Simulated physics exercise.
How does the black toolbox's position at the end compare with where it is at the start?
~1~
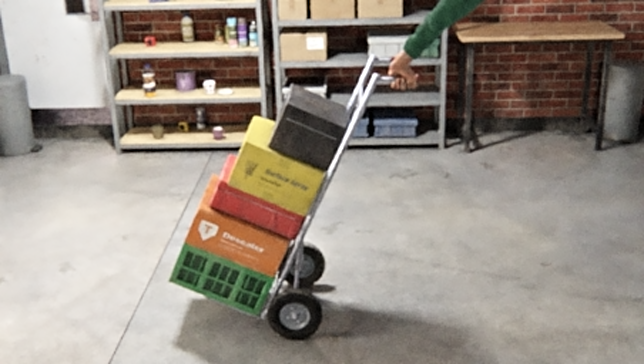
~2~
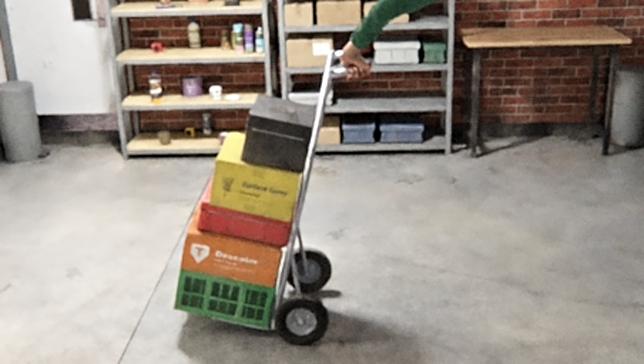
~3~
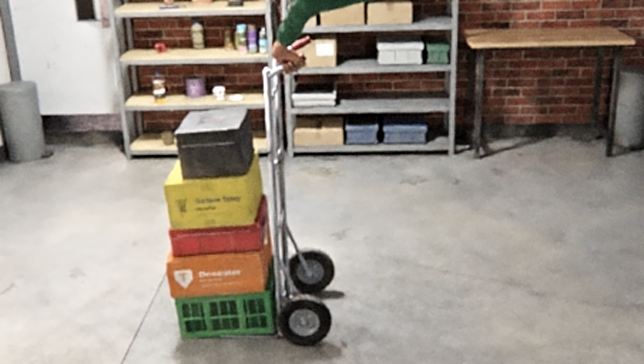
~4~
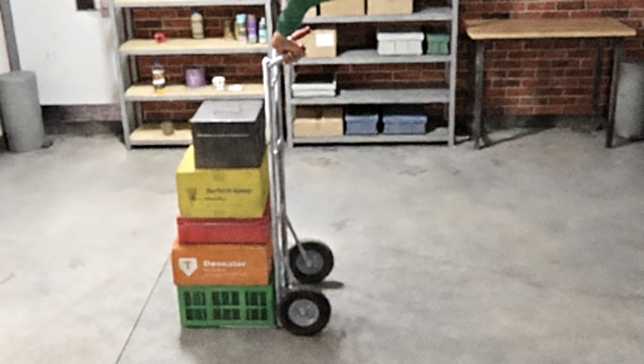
At the start the black toolbox is tilted and further to the right, leaning back with the truck. At the end it is further left and sits nearly level on top of the upright stack.
At first, a hand in a green sleeve holds the handle of a sack truck tipped back to the right, with five boxes and crates stacked along its frame. The hand swings the truck up, and the leaning stack moves left as it straightens, with the green crate at the bottom and the black toolbox on top. The truck reaches upright, and the stack rocks slightly, standing a little away from the frame near the top. Then the upper pieces shift back to the right. It ends with the truck upright and all five pieces still stacked in the same order.
